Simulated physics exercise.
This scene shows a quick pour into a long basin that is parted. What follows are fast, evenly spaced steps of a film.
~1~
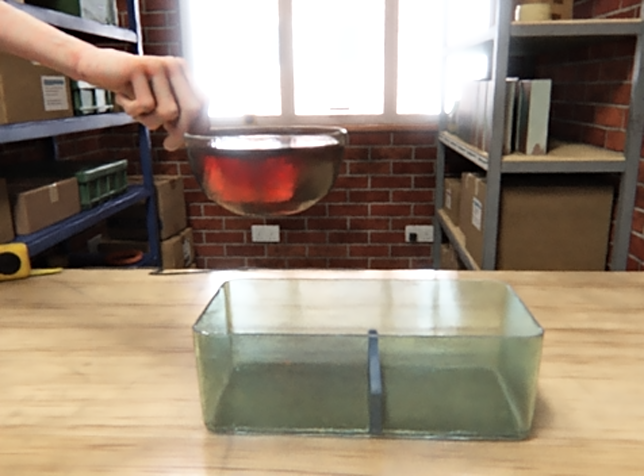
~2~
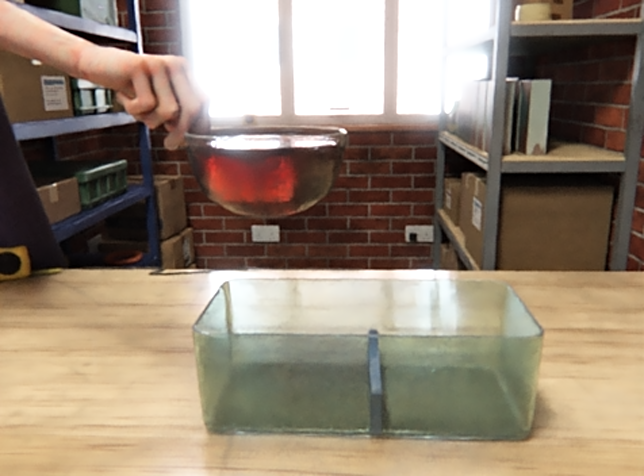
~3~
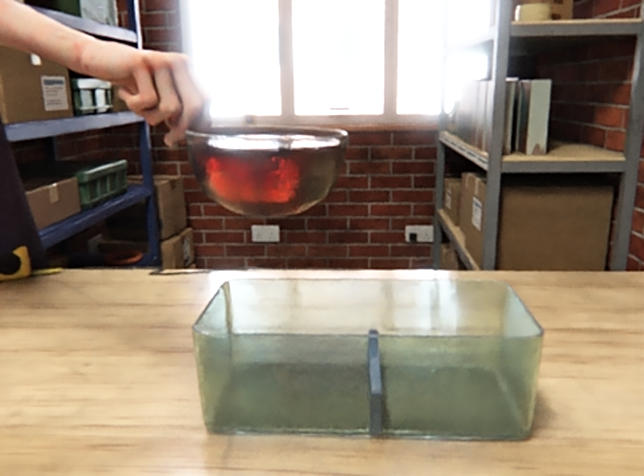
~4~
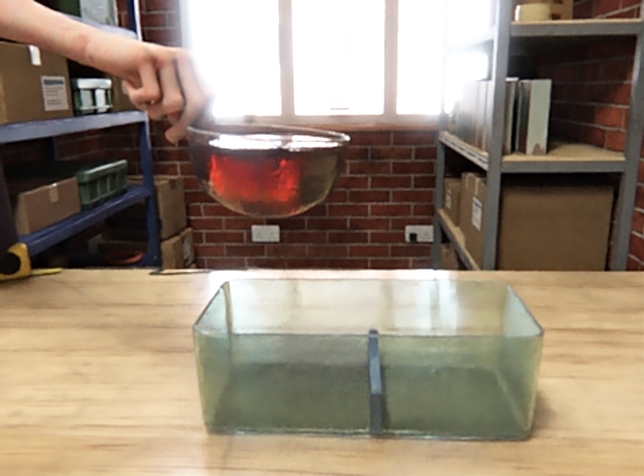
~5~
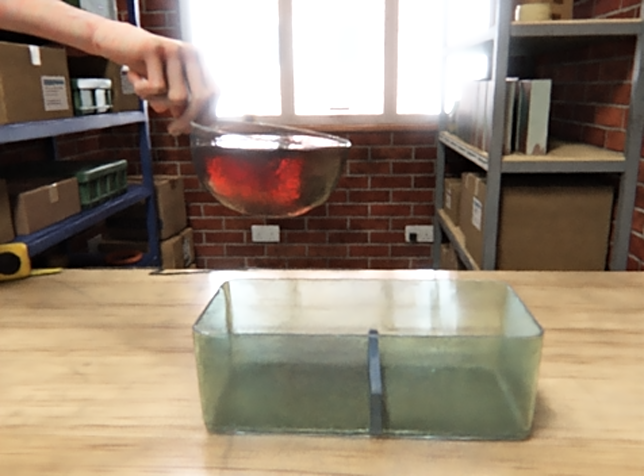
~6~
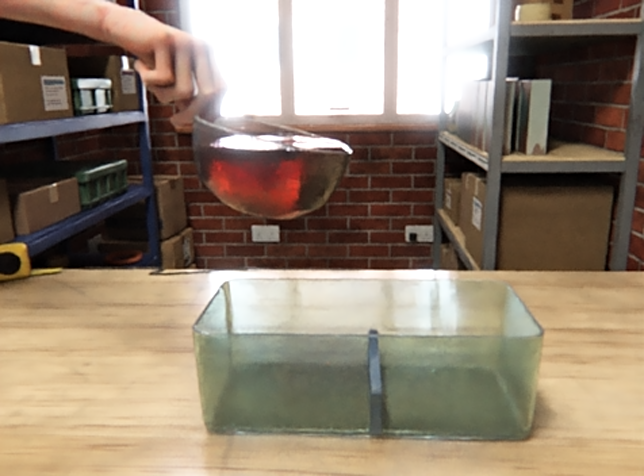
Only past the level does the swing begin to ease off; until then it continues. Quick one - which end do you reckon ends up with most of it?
I'd say the right one.
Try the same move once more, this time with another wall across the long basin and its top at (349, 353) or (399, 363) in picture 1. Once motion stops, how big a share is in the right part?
90 per cent, then 65 per cent, roughly.
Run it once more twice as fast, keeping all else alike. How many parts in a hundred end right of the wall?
I'd estimate about 60 percent ends up there.
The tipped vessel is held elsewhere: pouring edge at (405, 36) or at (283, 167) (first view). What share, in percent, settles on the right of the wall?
About 75 per cent, then about 15 per cent.
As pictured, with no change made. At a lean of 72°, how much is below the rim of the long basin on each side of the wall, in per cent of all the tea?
Left part close to 0 in a hundred, right part close to 30.
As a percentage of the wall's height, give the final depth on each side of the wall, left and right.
The left reaches some 20 %, the right about 70 %.
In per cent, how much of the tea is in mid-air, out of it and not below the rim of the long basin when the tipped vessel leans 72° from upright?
Around 35 percent.
A moment on, the tilt is 72° and 33 per cent is still to pour, 1 is left of the wall and 31 right of it.
Next, the tilt is 111° and 0 per cent is still to pour, 18 is left of the wall and 79 right of it.
Then the tilt is 122° and 0 per cent is still to pour, 21 is left of the wall and 78 right of it.
Later the tilt is 122° and 0 per cent is still to pour, 21 is left of the wall and 78 right of it.
At rest 21 per cent lies left of the wall, 78 right of it and 1 outside.
